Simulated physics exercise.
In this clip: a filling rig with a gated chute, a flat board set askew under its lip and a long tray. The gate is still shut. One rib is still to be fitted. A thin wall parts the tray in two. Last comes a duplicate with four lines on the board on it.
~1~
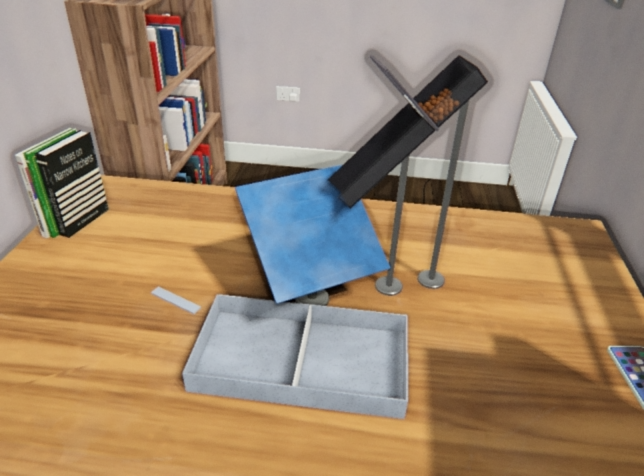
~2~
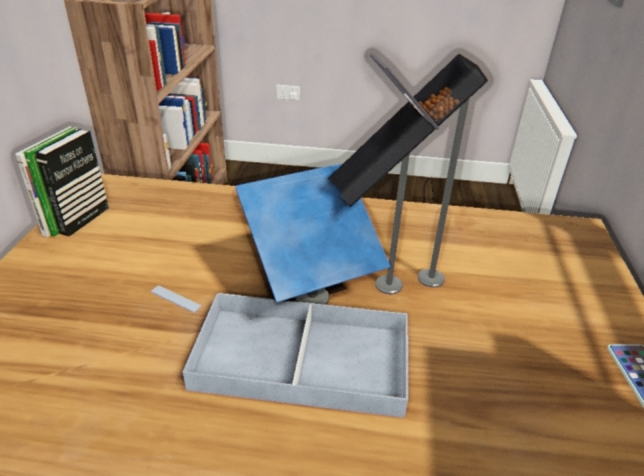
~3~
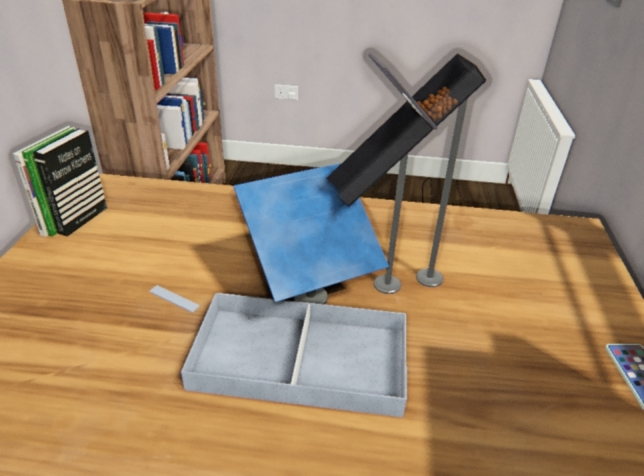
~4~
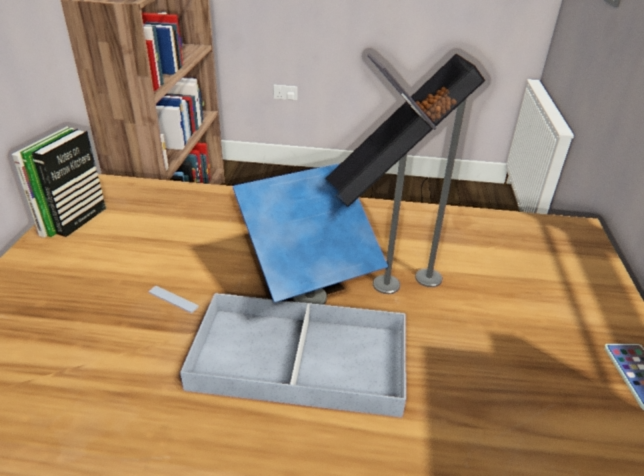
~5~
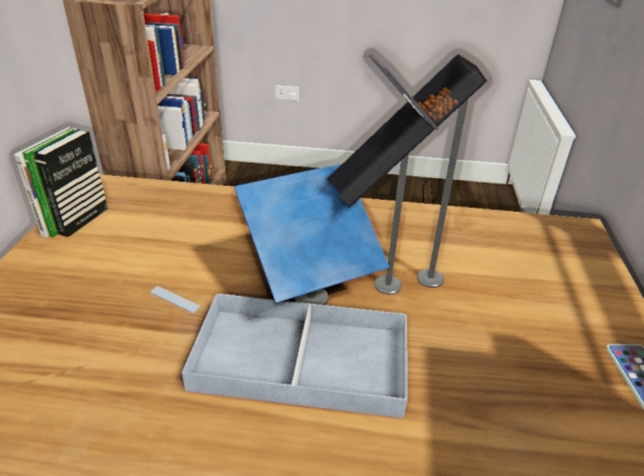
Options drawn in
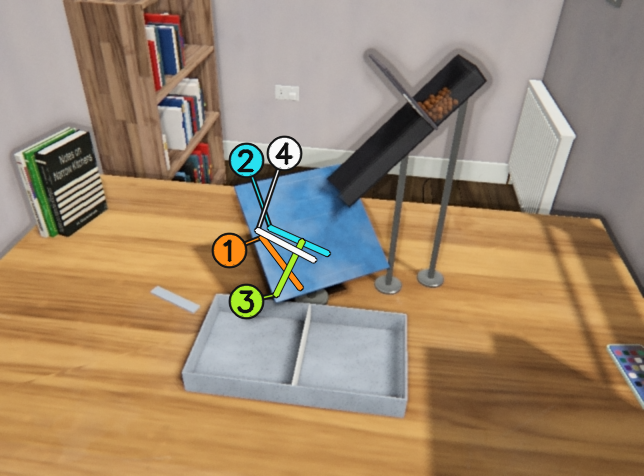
A wooden table held a tilted blue board behind a divided grey tray, with small brown pieces resting in a dark, sloping chute above. Nothing noticeably moved apart from a very slight shift in the view.
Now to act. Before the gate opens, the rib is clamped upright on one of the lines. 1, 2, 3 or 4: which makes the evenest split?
Choose 3.
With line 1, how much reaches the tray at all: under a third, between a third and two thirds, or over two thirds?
Over two thirds.
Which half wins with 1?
Right.
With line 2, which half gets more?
More lands on the right.
On the marked copy, line 1 from (261, 237) to (300, 287); line 2 from (270, 228) to (327, 253); line 3 from (302, 241) to (276, 294); line 4 from (257, 230) to (313, 259).
If 1 is chosen, of what is caught, just a few in the left half, almost all in the right.
If 2 is chosen, of what is caught, about a tenth in the left half, almost all in the right.
If 3 is chosen, of what is caught, roughly half in the left half, roughly half in the right.
If 4 is chosen, of what is caught, just a few in the left half, almost all in the right.
